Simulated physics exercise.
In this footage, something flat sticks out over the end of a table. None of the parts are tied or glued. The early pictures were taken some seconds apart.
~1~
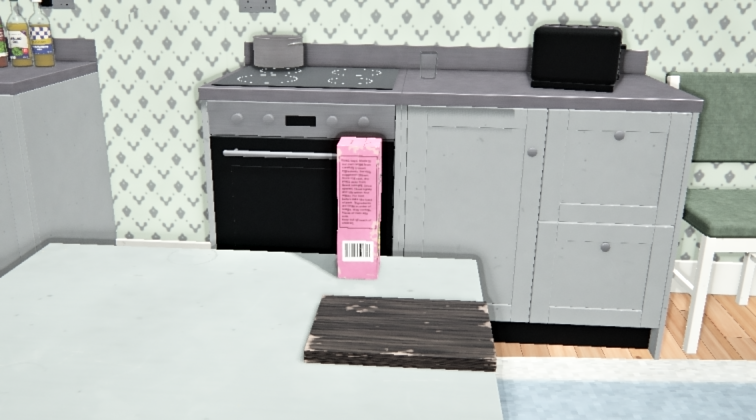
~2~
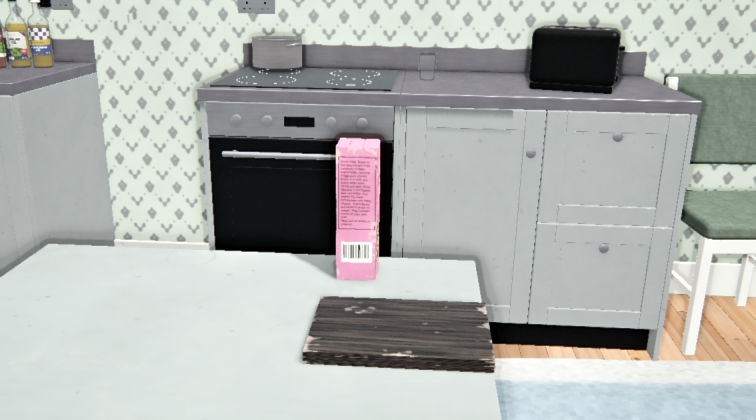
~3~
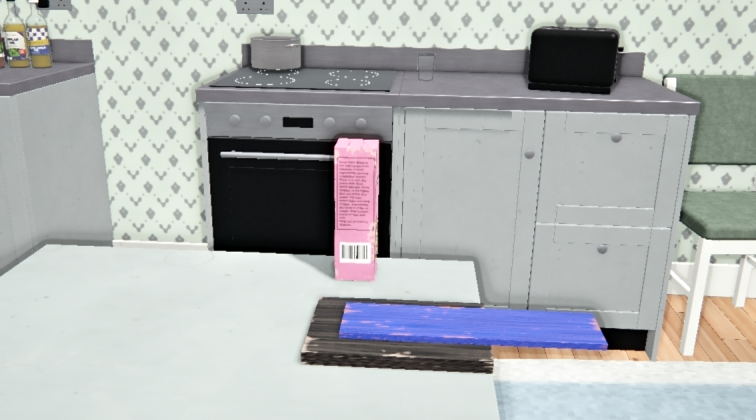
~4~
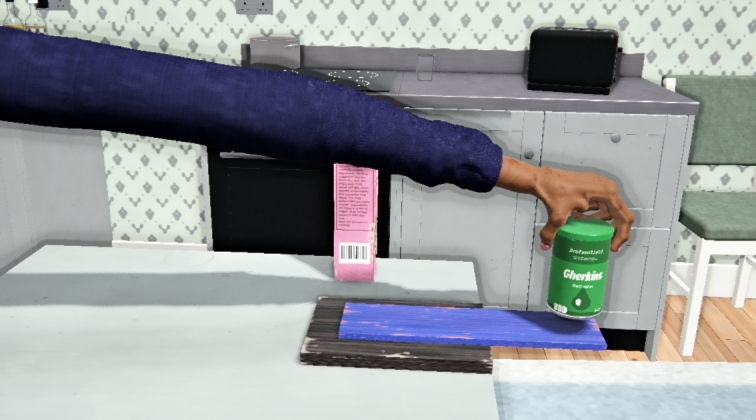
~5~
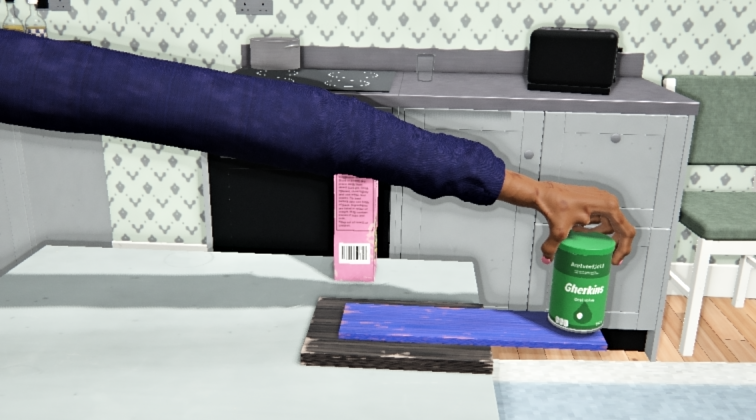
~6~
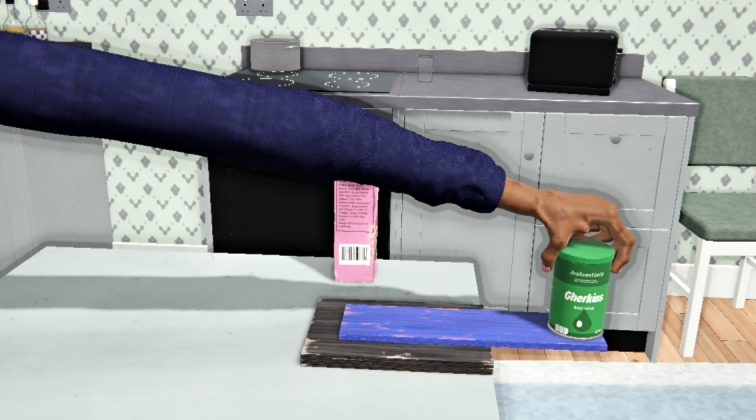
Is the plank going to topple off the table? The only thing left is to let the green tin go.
Yes. Bottom line, it doesn't stay up there.
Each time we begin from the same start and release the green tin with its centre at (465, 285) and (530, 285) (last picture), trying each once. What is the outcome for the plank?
Well, first it stays in place, and then in the second try it tumbles down.
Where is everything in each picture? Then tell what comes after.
The last thing is not in view yet, in the first frame.
The last thing is not in view yet; black slab (400, 331), in the second frame.
The last thing is not in view yet; pink carton (357, 210), in the third frame.
On its way; green tin (579, 267); blue plank (469, 325), in the fourth frame.
On its way; green tin (580, 281); black slab (398, 333), in the fifth frame.
In place under the hand; green tin (580, 288); pink carton (357, 212), in the sixth frame.
Then, 0.50 s later than the last frame, green tin and blue plank now down on the floor or falling.
Then, 0.70 s later than the last frame, things are still on the move.
When it is over, down on the floor or falling, green tin and blue plank; the other 2 as before. The plank comes down.
